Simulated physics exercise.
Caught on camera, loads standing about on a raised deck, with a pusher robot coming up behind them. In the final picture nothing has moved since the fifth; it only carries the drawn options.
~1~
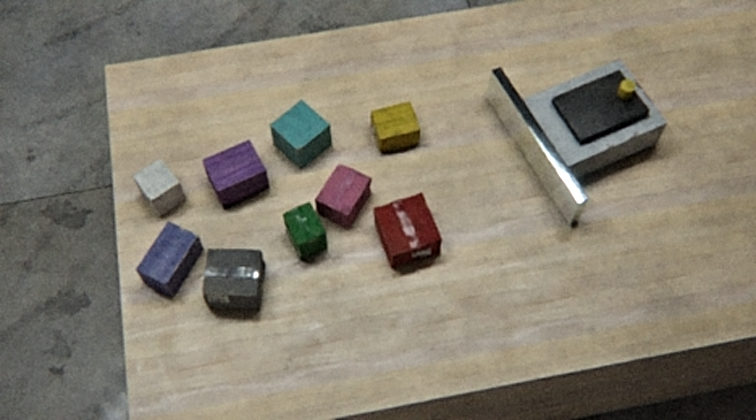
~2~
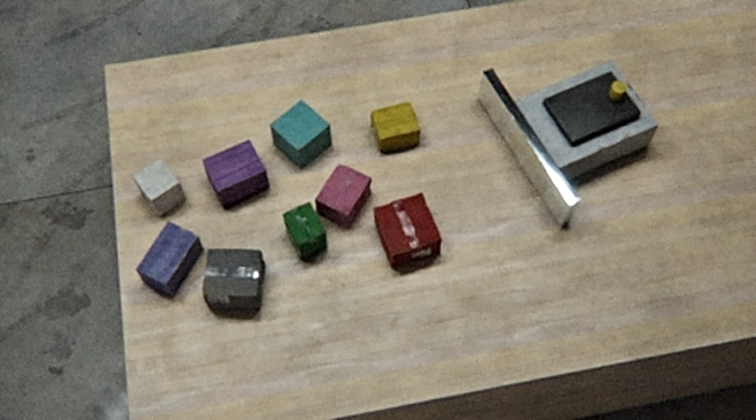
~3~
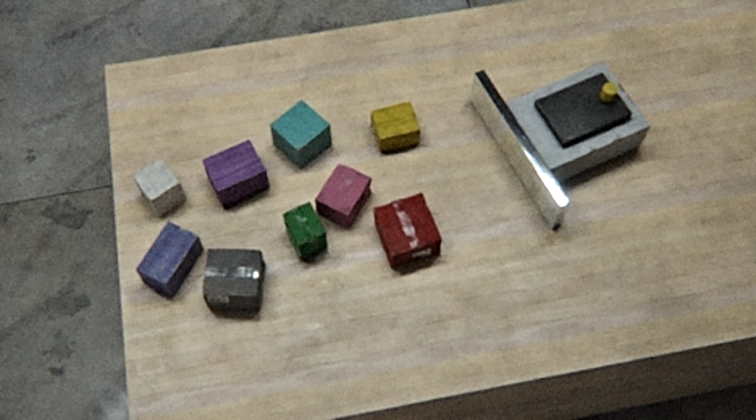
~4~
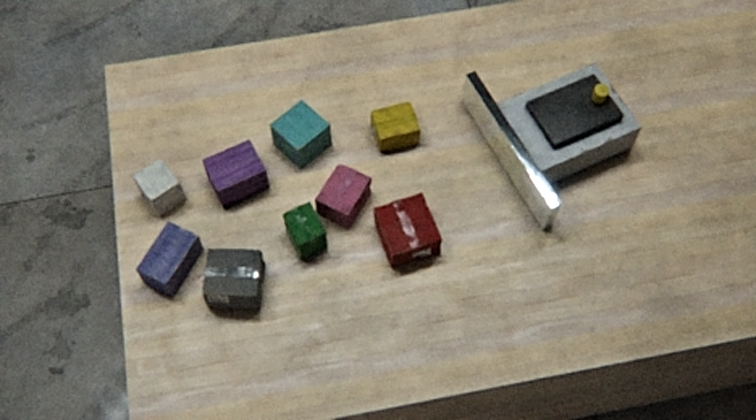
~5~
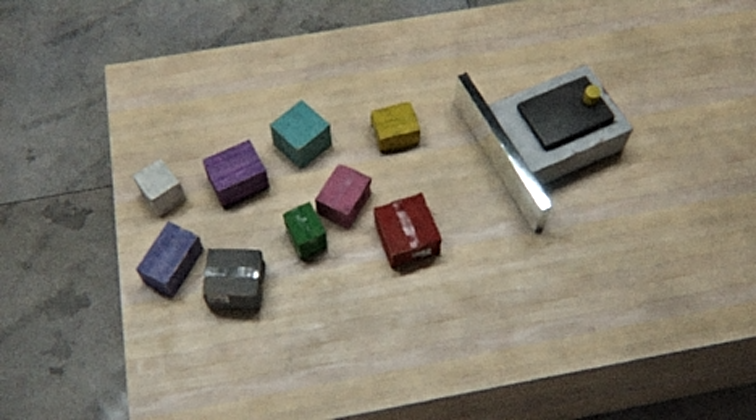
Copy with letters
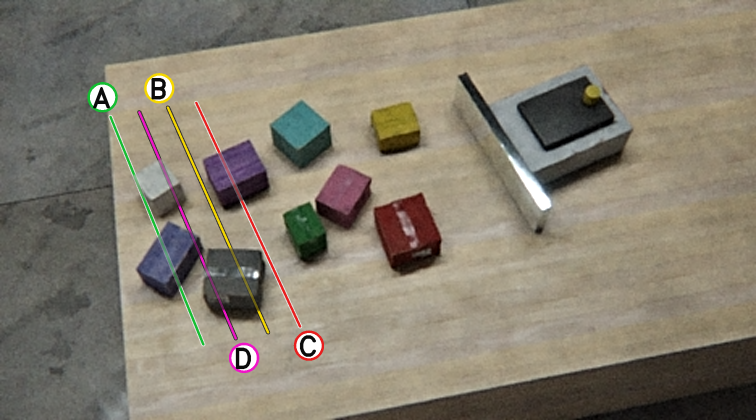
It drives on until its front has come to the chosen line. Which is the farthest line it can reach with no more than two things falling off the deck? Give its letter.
It should halt at B.
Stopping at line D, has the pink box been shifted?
By then, yes.
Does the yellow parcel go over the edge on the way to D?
No.
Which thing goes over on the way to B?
It is the white crate.
On the marked copy, A at (154, 223); B at (215, 213); C at (245, 208); D at (184, 218).
Taking B. A third of the way, robot (459, 130); yellow parcel (350, 138); red box (398, 234).
Two thirds of the way, robot (357, 148); white crate (149, 194); purple crate (190, 197).
When it is over, robot (275, 161); white crate over the edge; blue crate (122, 278); one fallen.
As for the rest, A drops six; C is within the limit but short; D drops four.
